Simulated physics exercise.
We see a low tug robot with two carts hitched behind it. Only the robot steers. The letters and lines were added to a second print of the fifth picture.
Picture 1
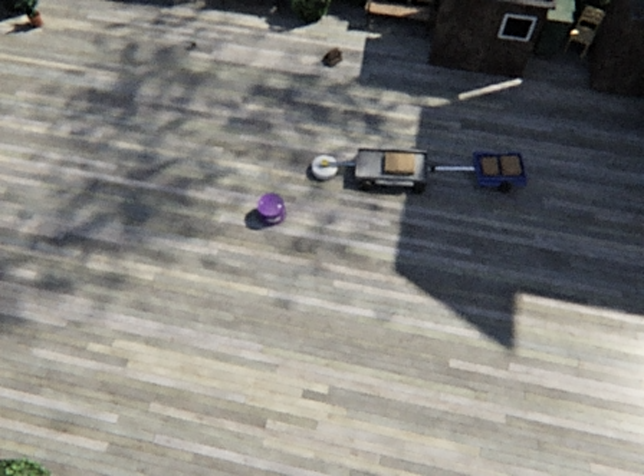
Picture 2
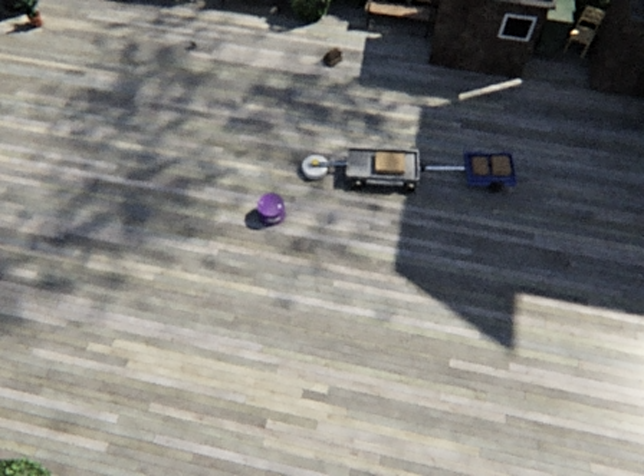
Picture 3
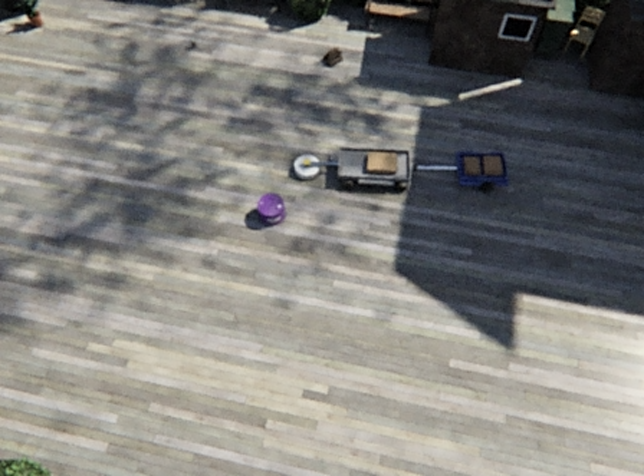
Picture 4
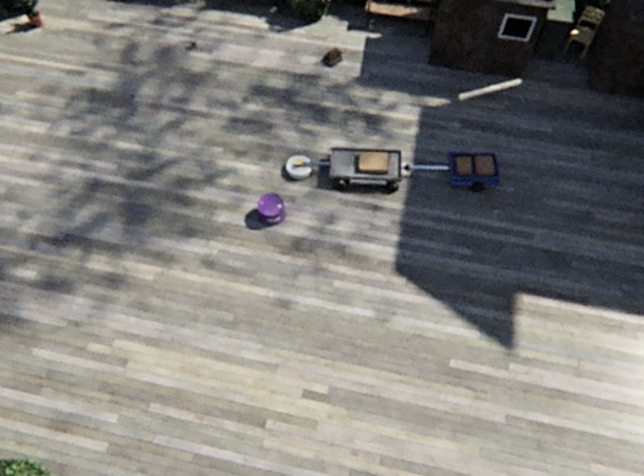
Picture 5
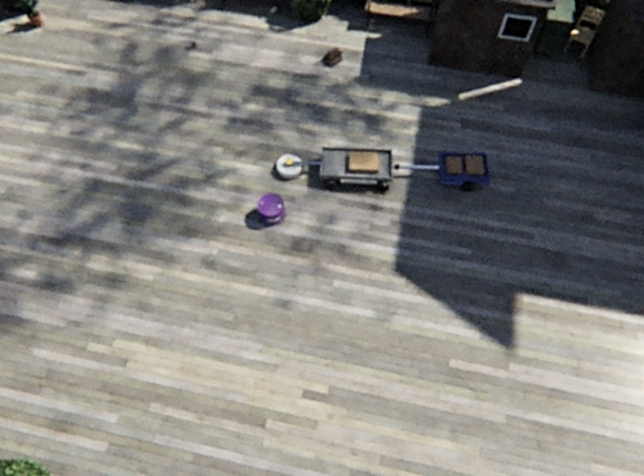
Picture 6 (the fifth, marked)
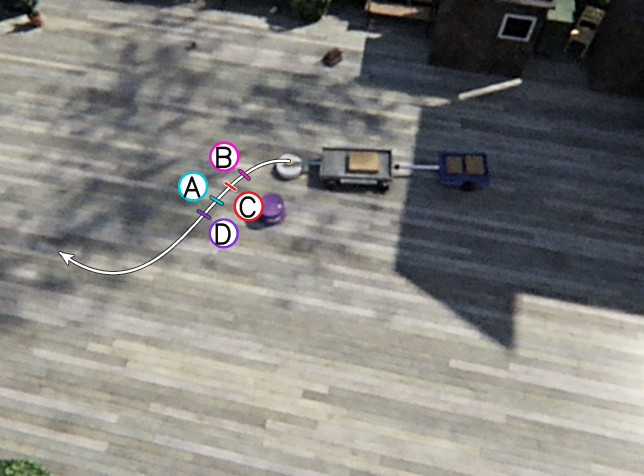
A low robot slowly pulls a grey cart and a blue cart left across planks.
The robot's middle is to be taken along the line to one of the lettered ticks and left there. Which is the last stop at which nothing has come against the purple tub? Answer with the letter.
It can go as far as A.
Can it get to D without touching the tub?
For that mark, no.
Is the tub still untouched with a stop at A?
For that mark, yes.
On the marked copy, A at (217, 201); B at (244, 175); C at (230, 186); D at (204, 214); the route from (289, 161) via (186, 233) to (60, 253).
With A. Early on, robot (259, 170), last cart (433, 166).
Further on, robot (236, 186), last cart (407, 166).
At the end, robot (218, 205), last cart (384, 165); nothing has been touched.
As for the rest, B is safe but short; C is safe but short; D is too far, the tub has been hit.
